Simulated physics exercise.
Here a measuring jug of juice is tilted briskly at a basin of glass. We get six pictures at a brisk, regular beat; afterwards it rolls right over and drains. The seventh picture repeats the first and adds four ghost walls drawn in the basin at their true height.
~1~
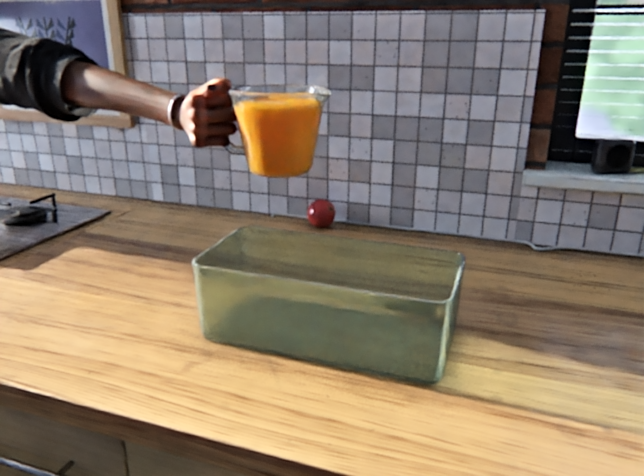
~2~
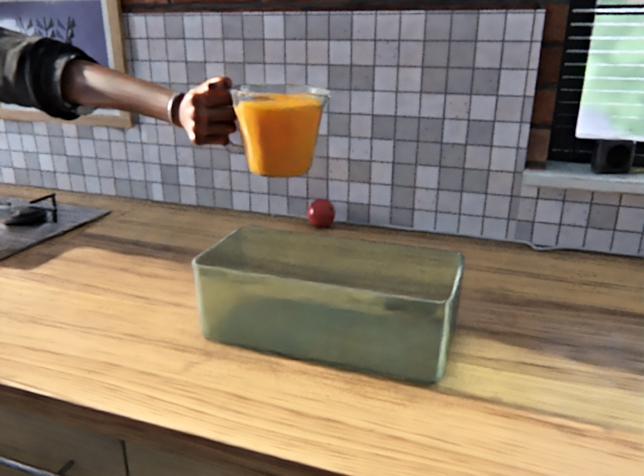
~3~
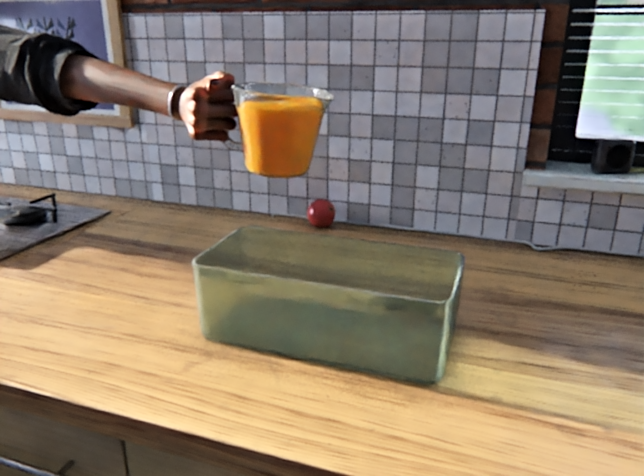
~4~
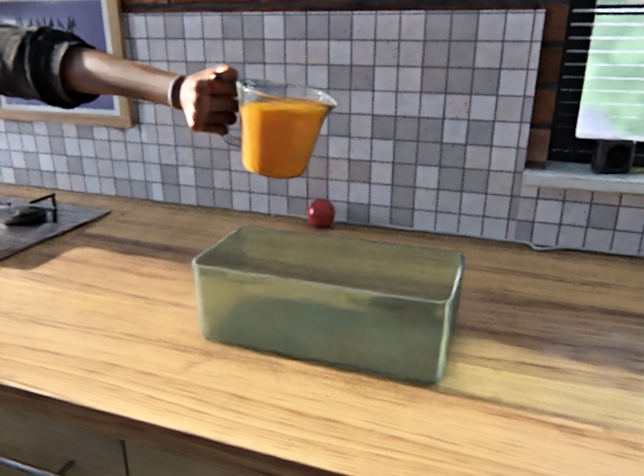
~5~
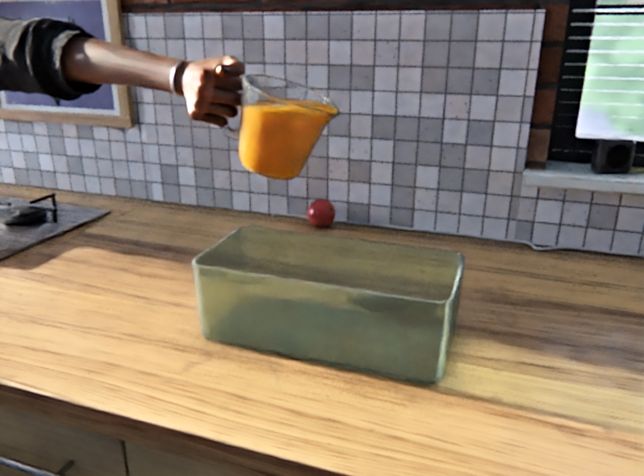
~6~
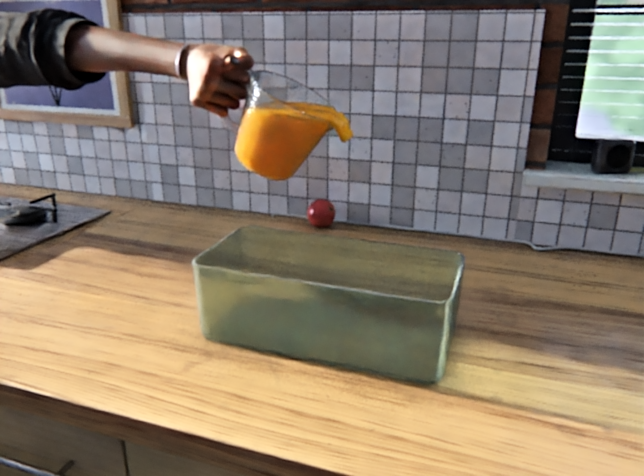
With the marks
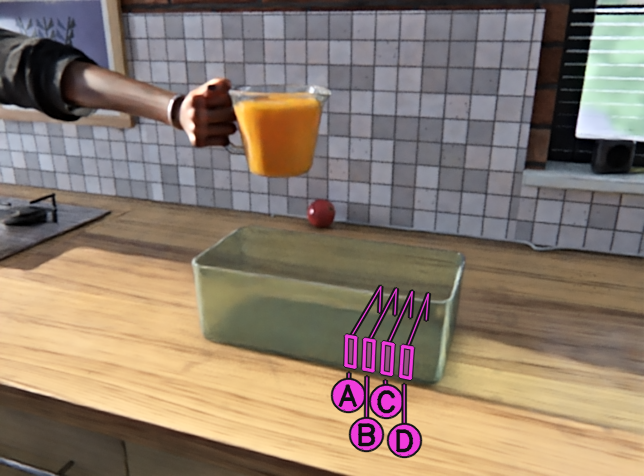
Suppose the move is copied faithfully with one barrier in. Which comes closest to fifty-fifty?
Place B does it best.
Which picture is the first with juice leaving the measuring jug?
In picture 6.
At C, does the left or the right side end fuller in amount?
The left one.
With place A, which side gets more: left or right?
The right side.
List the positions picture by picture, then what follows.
The first picture shows upright, lip at (329, 94); basin from (204, 334) to (443, 382); nothing has left yet.
The second picture shows upright, lip at (329, 95); nothing has left yet.
The third picture shows tipped about 5°, lip at (331, 99); nothing has left yet.
The fourth picture shows tipped about 11°, lip at (334, 105); nothing has left yet.
The fifth picture shows tipped about 18°, lip at (337, 114); nothing has left yet.
The sixth picture shows tipped about 28°, lip at (340, 125); juice is over the lip, down to (344, 139).
In magenta, A at (348, 373); B at (366, 376); C at (385, 380); D at (404, 384).
Choosing A, about 22 % ends left of the wall and 77 % right of it.
Choosing B, about 48 % ends left of the wall and 51 % right of it.
Choosing C, about 85 % ends left of the wall and 13 % right of it.
Choosing D, about 92 % ends left of the wall and 5 % right of it.
